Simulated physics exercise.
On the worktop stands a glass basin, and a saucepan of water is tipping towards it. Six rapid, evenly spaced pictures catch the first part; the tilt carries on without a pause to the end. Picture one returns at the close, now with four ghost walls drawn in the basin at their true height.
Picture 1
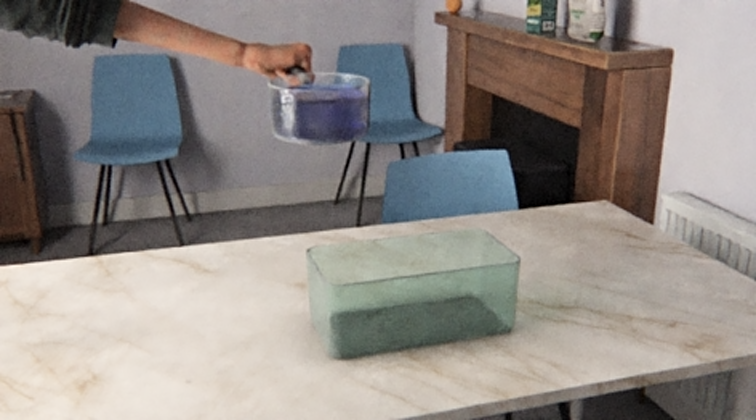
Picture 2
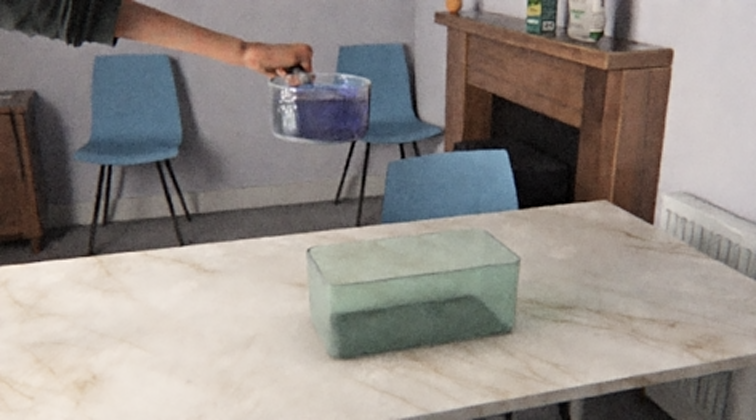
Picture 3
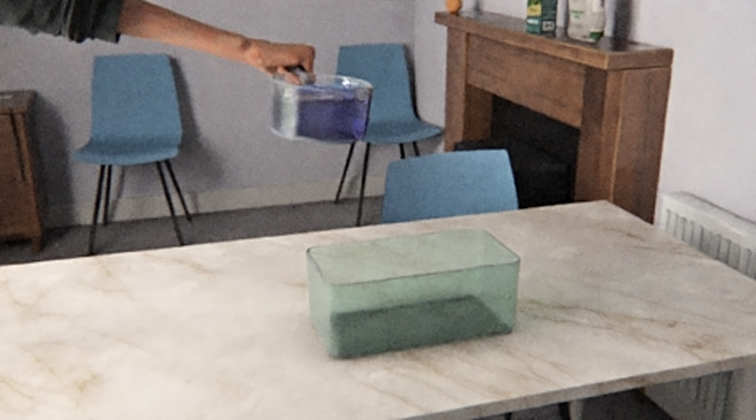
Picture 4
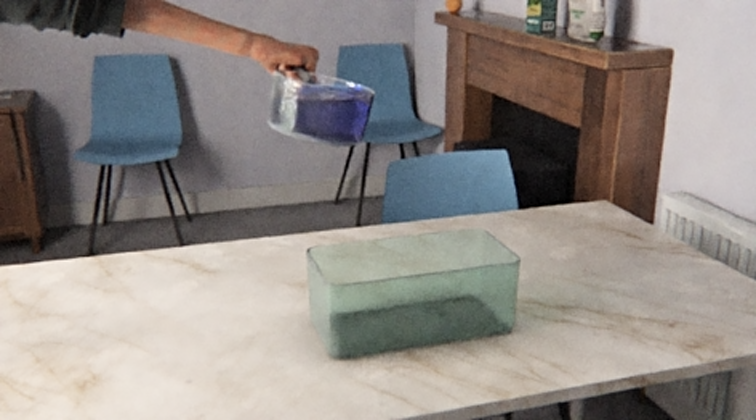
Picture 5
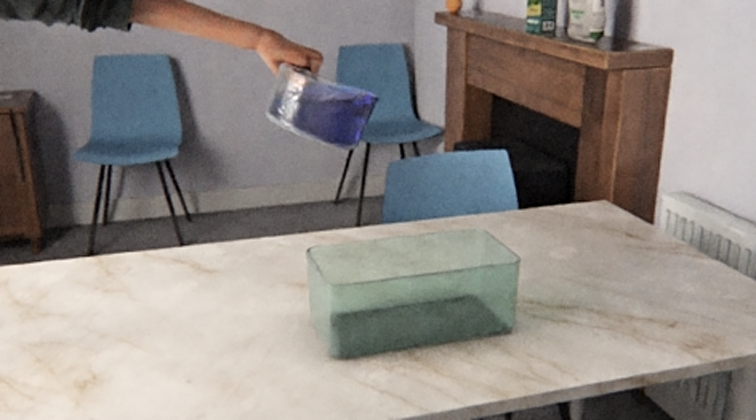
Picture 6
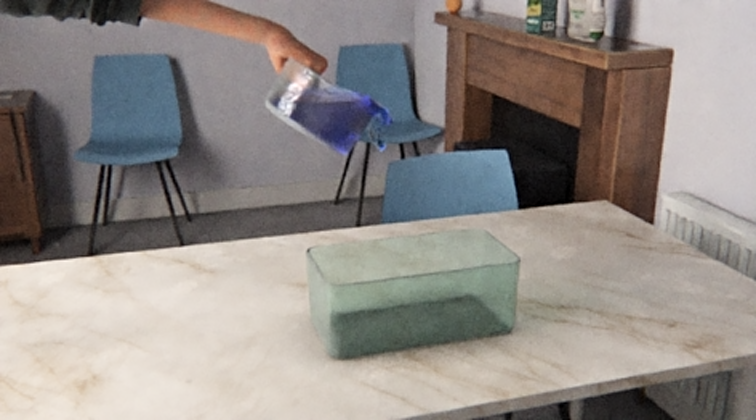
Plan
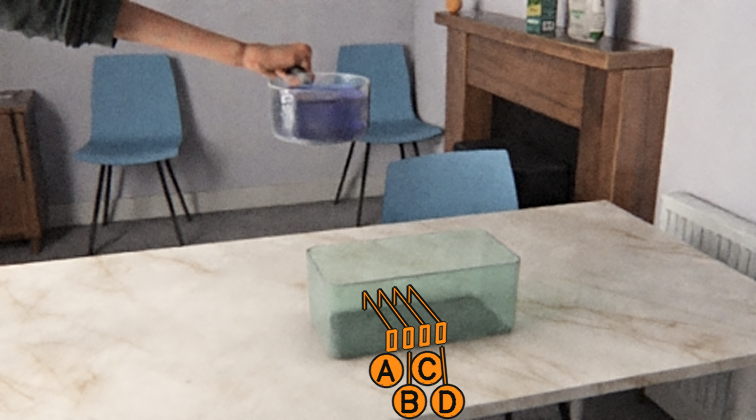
A hand reaching in from the upper left holds a clear saucepan of blue-purple water above a greenish glass basin on a pale marbled worktop. The steady, slightly raised view takes in a room with three blue chairs, a wooden fireplace and a white radiator at right. The hand keeps the pan nearly level, then tilts it rightward increasingly steeply until water slips over its lip.
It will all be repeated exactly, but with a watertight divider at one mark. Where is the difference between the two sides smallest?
Take D.
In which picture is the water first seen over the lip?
In picture 5.
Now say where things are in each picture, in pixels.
Upright, lip at (366, 78); basin from (328, 358) to (512, 329); nothing has left yet.
Upright, lip at (367, 80); nothing has left yet.
Tipped about 6°, lip at (369, 83); nothing has left yet.
Tipped about 13°, lip at (371, 89); nothing has left yet.
Tipped about 22°, lip at (372, 98); water is over the lip, down to (372, 98).
Tipped about 34°, lip at (372, 108); water is over the lip, down to (379, 145).
On the marked copy, A at (393, 355); B at (409, 352); C at (425, 350); D at (441, 347).
With A, about 11 % ends left of the wall and 86 % right of it.
With B, about 25 % ends left of the wall and 73 % right of it.
With C, about 37 % ends left of the wall and 61 % right of it.
With D, about 50 % ends left of the wall and 48 % right of it.
